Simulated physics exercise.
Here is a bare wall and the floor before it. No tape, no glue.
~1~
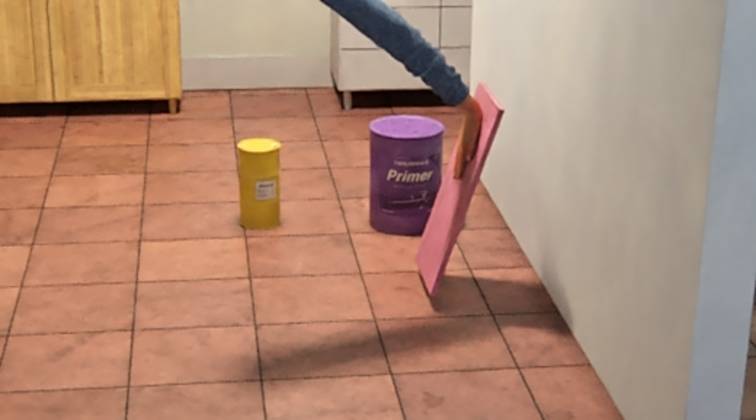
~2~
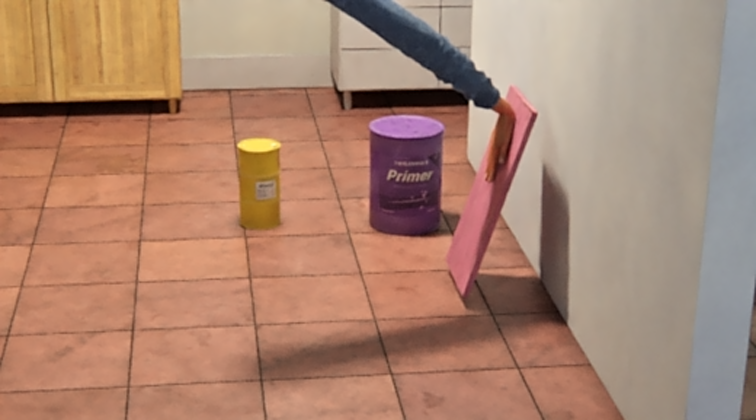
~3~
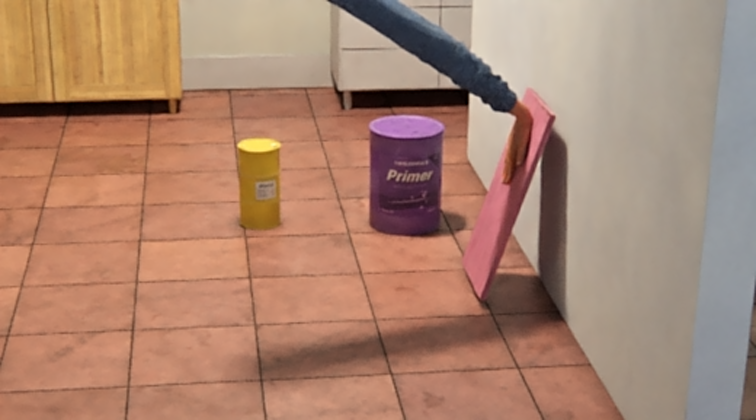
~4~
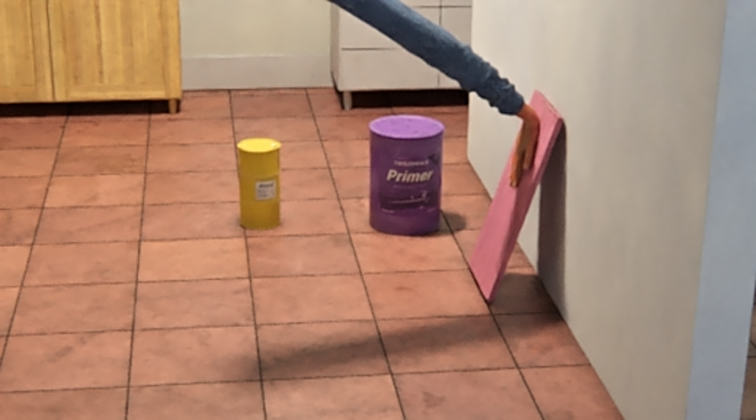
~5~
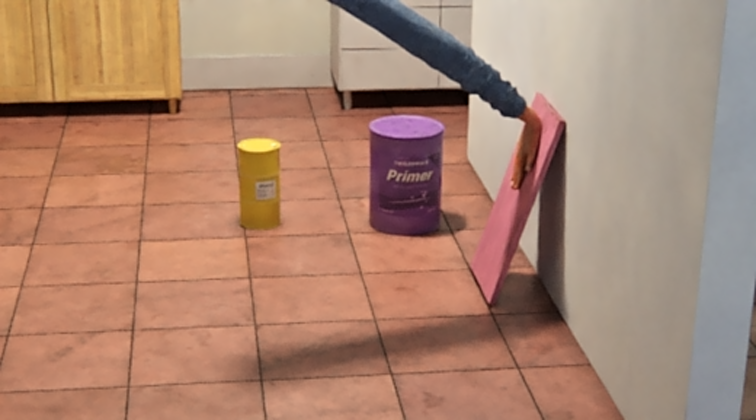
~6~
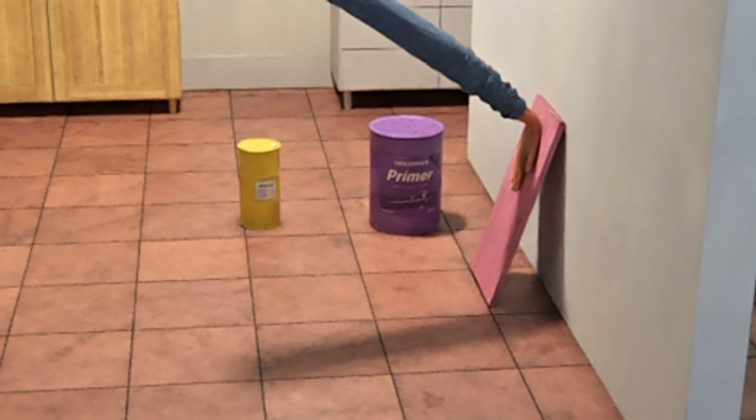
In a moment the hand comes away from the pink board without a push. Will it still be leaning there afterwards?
Outcome: The board remains leaning.
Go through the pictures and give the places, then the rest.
In the first picture, not yet at the wall; pink board (457, 188); purple pail (406, 175).
In the second picture, not yet at the wall; pink board (490, 190); purple pail (406, 175).
In the third picture, not yet at the wall; pink board (507, 193); purple pail (406, 175).
In the fourth picture, not yet at the wall; pink board (514, 195); purple pail (406, 175).
In the fifth picture, propped up under the hand; pink board (516, 198); purple pail (406, 175).
In the sixth picture, propped up under the hand; pink board (516, 199); purple pail (406, 175).
Then, 0.20 s after the last picture, nothing has stirred.
Then, 0.50 s after the last picture, pink board resting near (516, 199).
At rest, all 3 in place. Seen from the same camera at the end, pink board near (516, 199). The board stays up.
